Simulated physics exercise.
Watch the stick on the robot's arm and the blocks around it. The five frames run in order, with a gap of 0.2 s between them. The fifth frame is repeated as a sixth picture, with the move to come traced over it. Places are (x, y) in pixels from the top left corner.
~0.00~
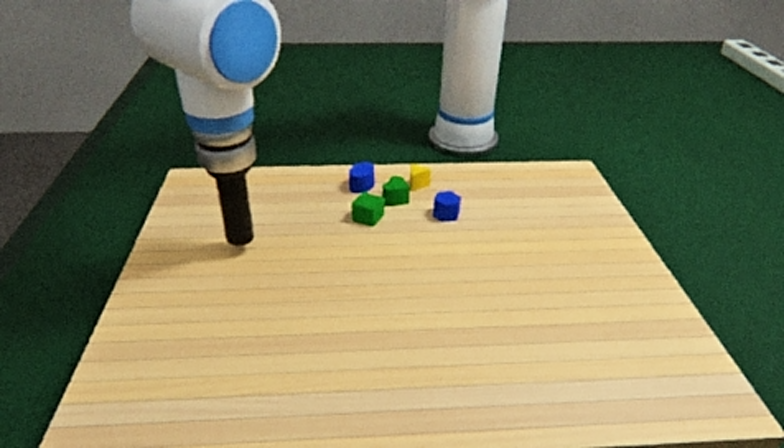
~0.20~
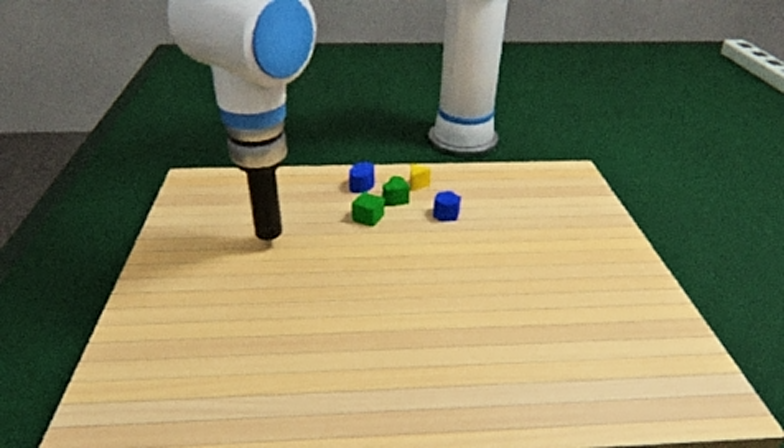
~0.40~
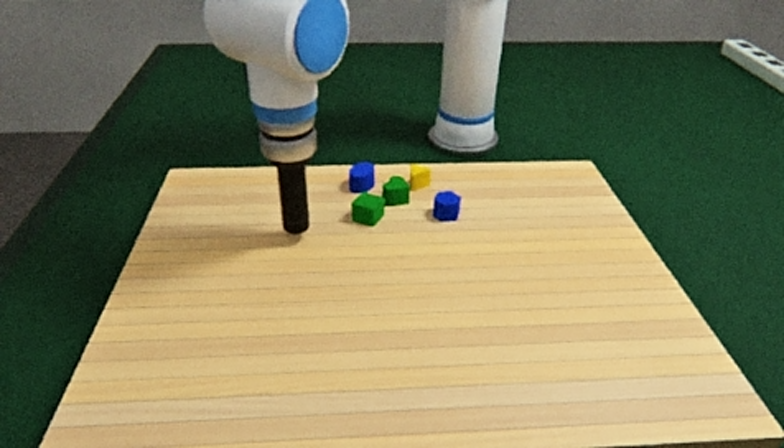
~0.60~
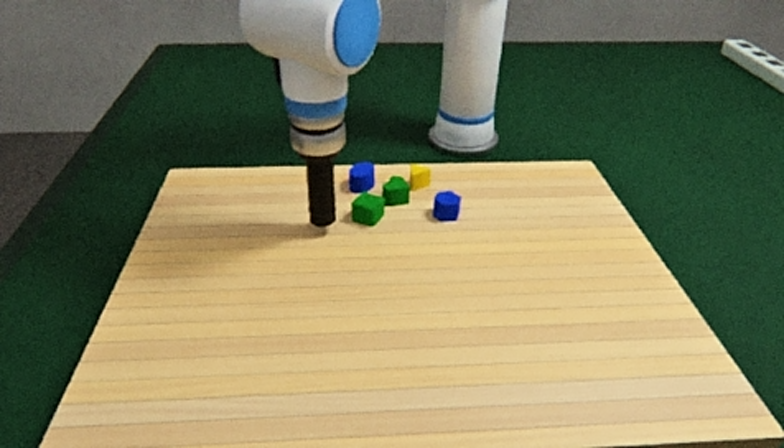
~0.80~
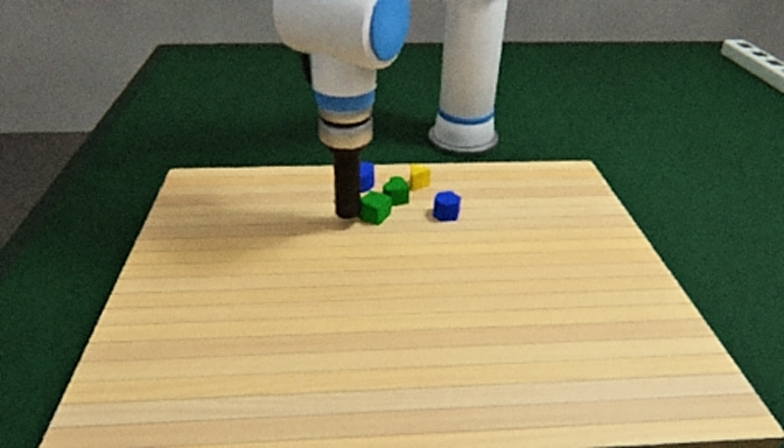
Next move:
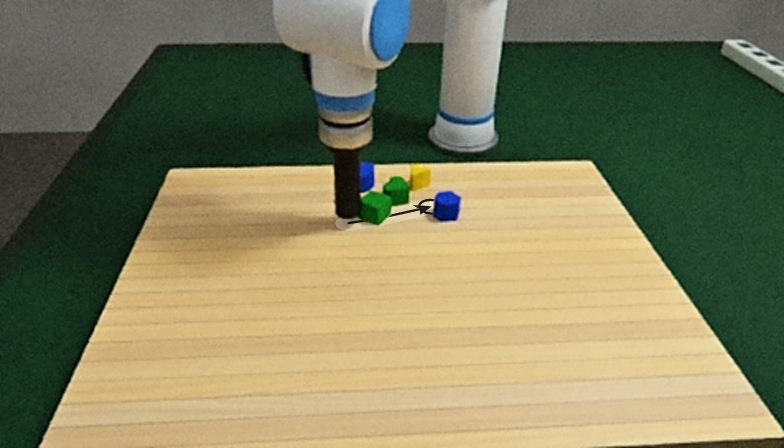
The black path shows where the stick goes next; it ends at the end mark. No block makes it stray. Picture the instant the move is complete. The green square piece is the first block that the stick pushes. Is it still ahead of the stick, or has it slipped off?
When the path is over, you would find the green square piece still in front of the stick.
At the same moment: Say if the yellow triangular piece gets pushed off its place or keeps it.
That block ends up displaced.
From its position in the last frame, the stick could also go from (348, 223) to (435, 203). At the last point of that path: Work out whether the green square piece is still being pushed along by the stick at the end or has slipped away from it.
In the end it is ahead.
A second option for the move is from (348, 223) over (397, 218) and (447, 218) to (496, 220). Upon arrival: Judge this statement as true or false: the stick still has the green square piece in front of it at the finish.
That claim is false.
The drawn path runs from (348, 223) by way of (378, 218) and (405, 212) to (431, 207).
What follows on the original path. One third of the way, stick at (379, 208); green square piece at (401, 192); green heart block at (407, 177), turned 15° anticlockwise; yellow triangular piece at (420, 168).
Two thirds of the way, stick at (406, 202); green square piece at (426, 185); green heart block at (421, 170), turned 45° anticlockwise; yellow triangular piece at (429, 162), turned 65° anticlockwise.
At the end, stick at (432, 197); green square piece at (446, 179); green heart block at (424, 167), turned 65° anticlockwise; yellow triangular piece at (430, 159), turned 85° anticlockwise; blue hexagonal block at (454, 198), turned 25° clockwise.
